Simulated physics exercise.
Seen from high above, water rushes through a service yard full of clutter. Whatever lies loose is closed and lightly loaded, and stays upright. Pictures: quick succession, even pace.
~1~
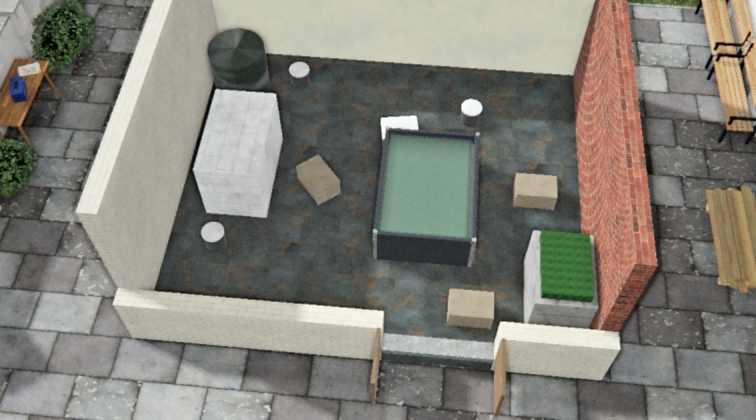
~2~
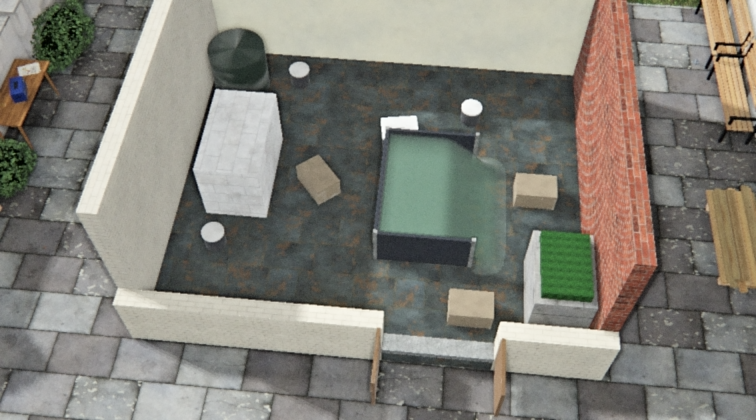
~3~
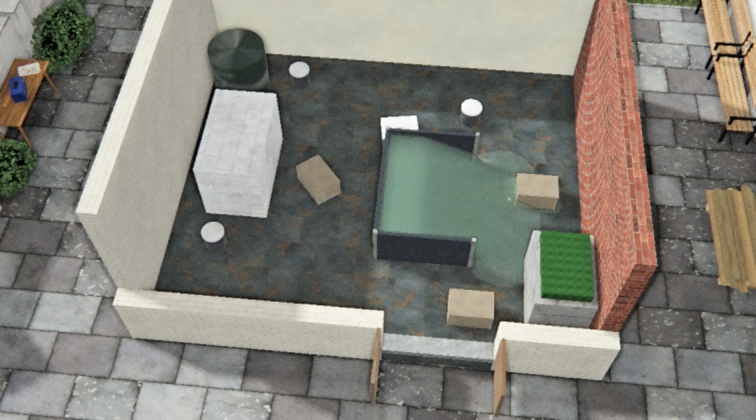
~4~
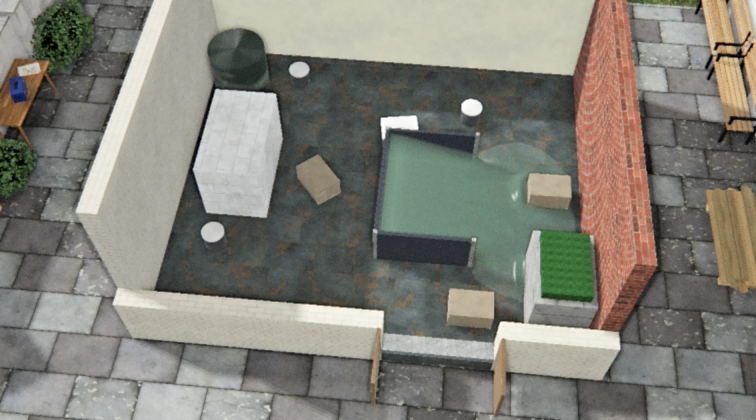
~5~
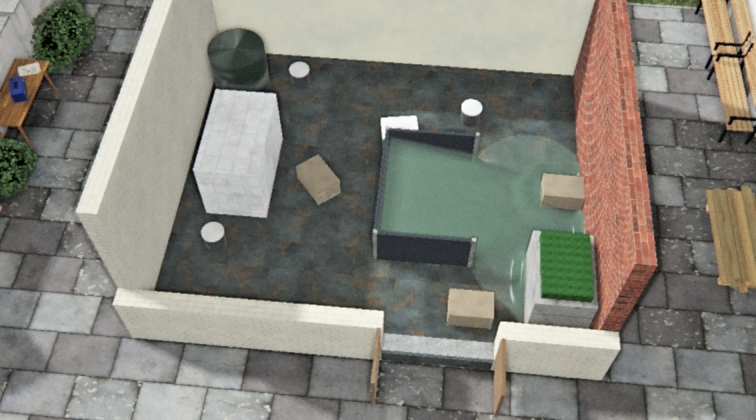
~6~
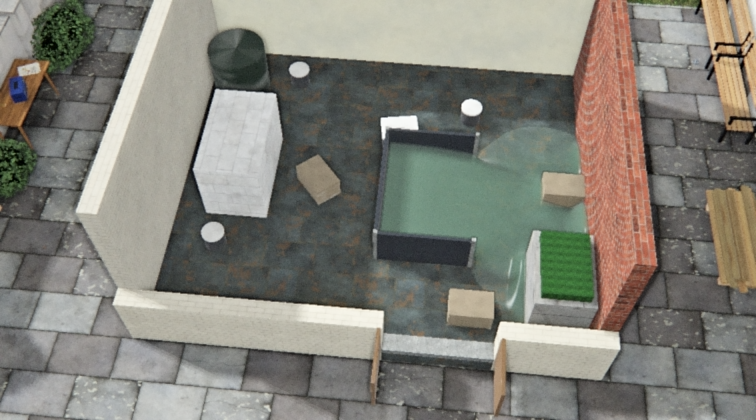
In this clip, seen from above, green water pours from the right side of a dark-walled tank in a walled yard, spreading across the floor and pushing a tan box a short way right, while the other objects stay put.
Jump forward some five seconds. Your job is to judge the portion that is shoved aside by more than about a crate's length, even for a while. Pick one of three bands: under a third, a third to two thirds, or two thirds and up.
A third to two thirds.
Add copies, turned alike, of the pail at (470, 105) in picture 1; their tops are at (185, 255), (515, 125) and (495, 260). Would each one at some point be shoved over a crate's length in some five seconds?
One after the other: Short of that, swept aside, swept aside.
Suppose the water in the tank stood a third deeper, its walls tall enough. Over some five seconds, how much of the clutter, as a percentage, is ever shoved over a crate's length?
Roughly 60 per cent of them.
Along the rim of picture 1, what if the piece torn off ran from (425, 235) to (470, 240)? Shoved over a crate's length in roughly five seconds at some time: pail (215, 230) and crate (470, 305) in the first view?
Lab note, in listed order: Didn't get there; got there.
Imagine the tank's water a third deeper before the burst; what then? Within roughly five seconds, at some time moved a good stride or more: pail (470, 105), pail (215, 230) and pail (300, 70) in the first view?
The first passed the mark, the next stayed below the mark, and the last passed the mark.
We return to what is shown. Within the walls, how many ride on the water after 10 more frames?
That number is 1.
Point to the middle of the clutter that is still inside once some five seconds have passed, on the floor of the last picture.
On the floor of the last picture, roughly (323, 173).
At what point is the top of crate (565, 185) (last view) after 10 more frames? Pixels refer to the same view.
About (546, 117).
A moment on, 0 of 7 are well off their spots; 1 afloat.
Next, 1 of 7 are well off their spots; 1 afloat.
Later, 3 of 7 are well off their spots; 1 afloat.
In the end, 4 of 7 are well off their spots, and 4 have been at some point; 1 afloat.
